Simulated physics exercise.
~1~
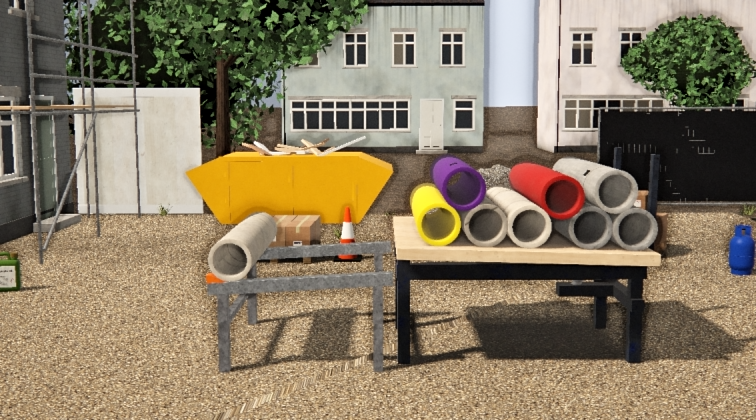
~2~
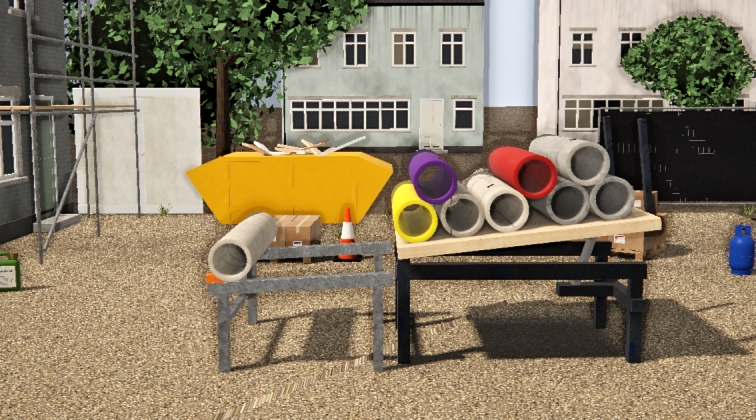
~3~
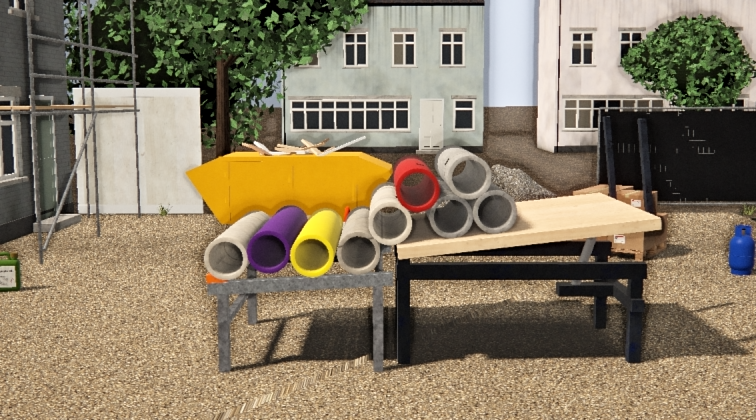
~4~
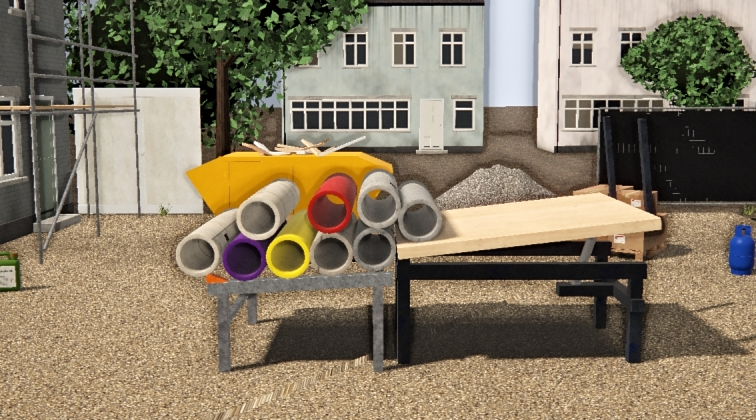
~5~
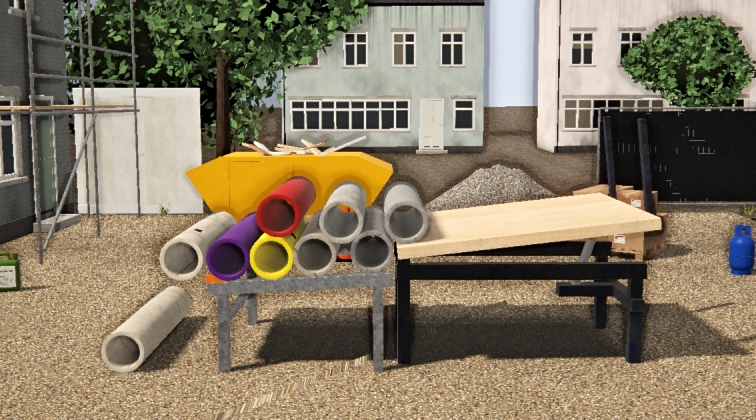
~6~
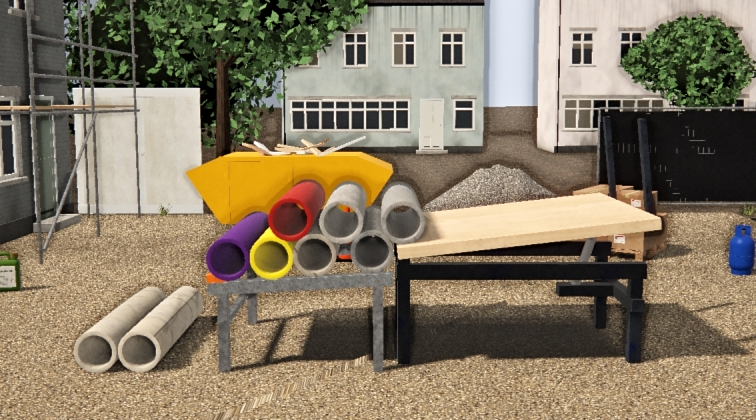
Nine concrete pipes, one purple, one yellow, one red and the rest grey or pale, lie stacked end-on on a wooden deck at the right of a gravel building yard, seen from the front. A metal rack stands on the left, with a yellow skip and houses behind. The deck's right end rises, and the pipes roll left onto the rack, purple dropping ahead of yellow. They bunch up in a heap, and two pale pipes go over the left end to the ground. Purple rests at the rack's left end beside yellow, with red on top of them.
